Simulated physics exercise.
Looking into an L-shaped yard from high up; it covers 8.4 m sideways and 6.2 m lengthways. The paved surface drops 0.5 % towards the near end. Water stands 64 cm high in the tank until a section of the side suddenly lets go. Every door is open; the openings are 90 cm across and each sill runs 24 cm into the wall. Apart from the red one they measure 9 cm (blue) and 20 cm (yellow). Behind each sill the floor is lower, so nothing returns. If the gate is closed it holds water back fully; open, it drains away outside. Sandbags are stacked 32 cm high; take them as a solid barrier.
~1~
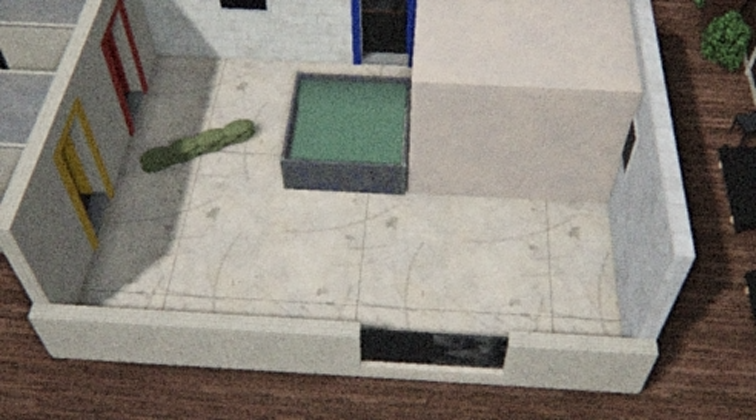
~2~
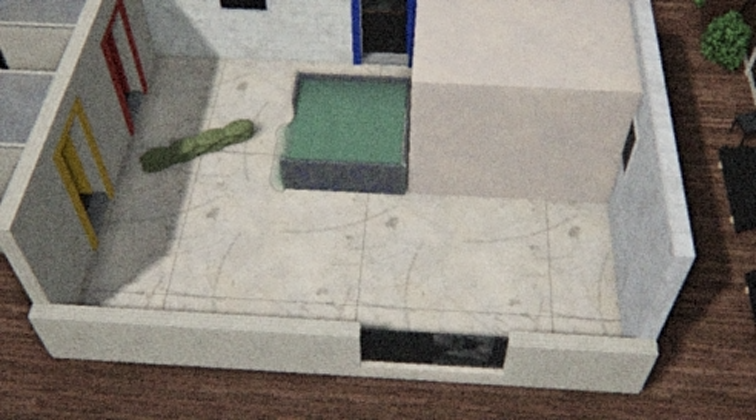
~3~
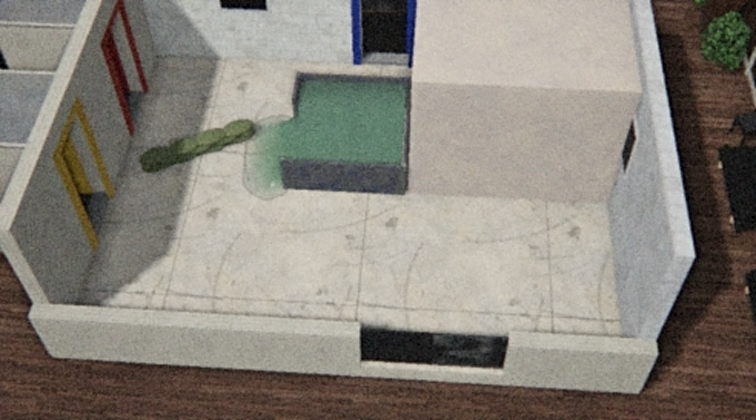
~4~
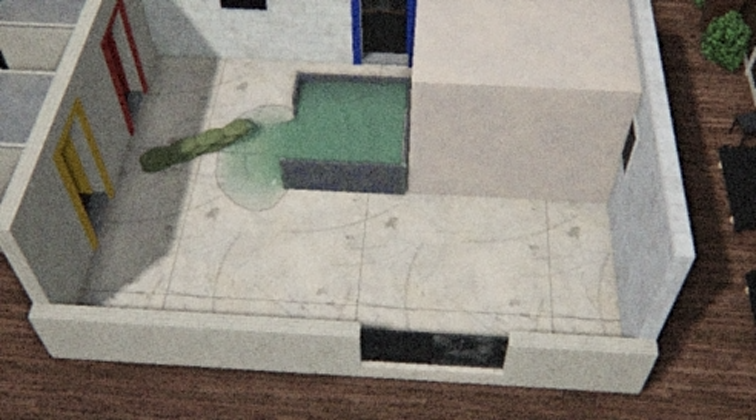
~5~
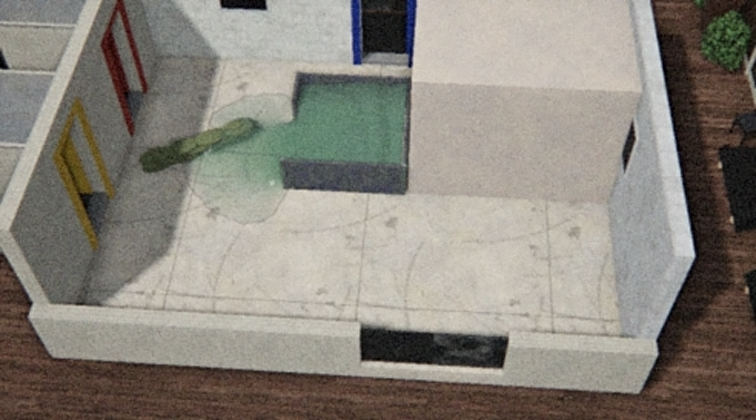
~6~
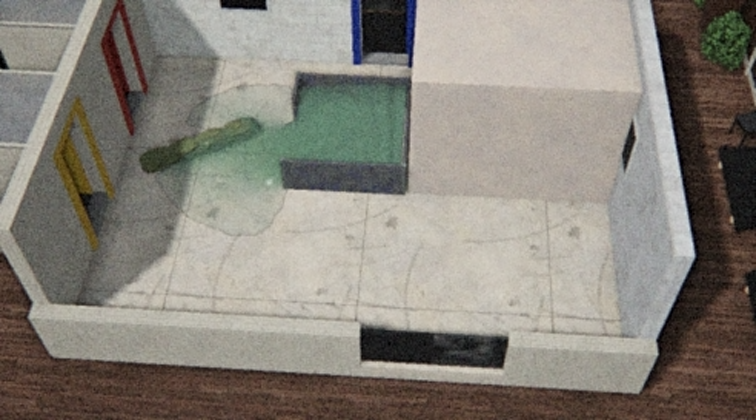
The clip opens on a high view of a walled, paved yard with red, yellow and blue doorways, a long green barrier and a tank of still green water. Water then pours from the tank's left side, and a thin greenish pool spreads leftward across the paving, reaching around the barrier.
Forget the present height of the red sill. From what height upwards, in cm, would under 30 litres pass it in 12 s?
It would have to be roughly 6 cm high.
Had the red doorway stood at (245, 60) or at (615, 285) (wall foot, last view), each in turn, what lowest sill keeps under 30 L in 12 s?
Roughly 6.5 and 6.5 cm.
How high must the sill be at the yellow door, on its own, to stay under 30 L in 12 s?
Roughly 26 cm at yellow.
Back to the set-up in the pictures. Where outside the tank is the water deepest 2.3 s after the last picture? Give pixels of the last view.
Near (68, 334).
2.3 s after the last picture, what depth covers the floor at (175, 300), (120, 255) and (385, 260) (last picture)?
In that order: 4, 20 and 0 cm.
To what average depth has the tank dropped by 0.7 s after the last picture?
Some 39 cm.
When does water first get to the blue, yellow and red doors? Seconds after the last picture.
Arrival: Blue 3.2 s, yellow 0.5 s, red 0.5 s.
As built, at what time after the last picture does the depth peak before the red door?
Around 2.8 s.
Then, 0.7 s after the last picture water covers 25 % of the floor, deepest (38 cm) near (250, 146); 3 cm at the red door, 0 litres in over its 9 cm sill.
Then, 2.3 s after the last picture water covers 40 % of the floor, deepest (45 cm) near (68, 334); 9 cm at the red door, 0 litres in over its 9 cm sill.
Then, 11.3 s after the last picture water covers 95 % of the floor, deepest (12 cm) near (472, 358); 6 cm at the red door, 3 litres in over its 9 cm sill.
At the red door as built, the water peaked near 11 cm, 2.9 s after the last picture.
Run again over the same 12 s with other heights there, 57 litres in over 4.5 cm, 21 litres over 6.5 cm. The limit of 30 litres is kept from about 6 cm up.
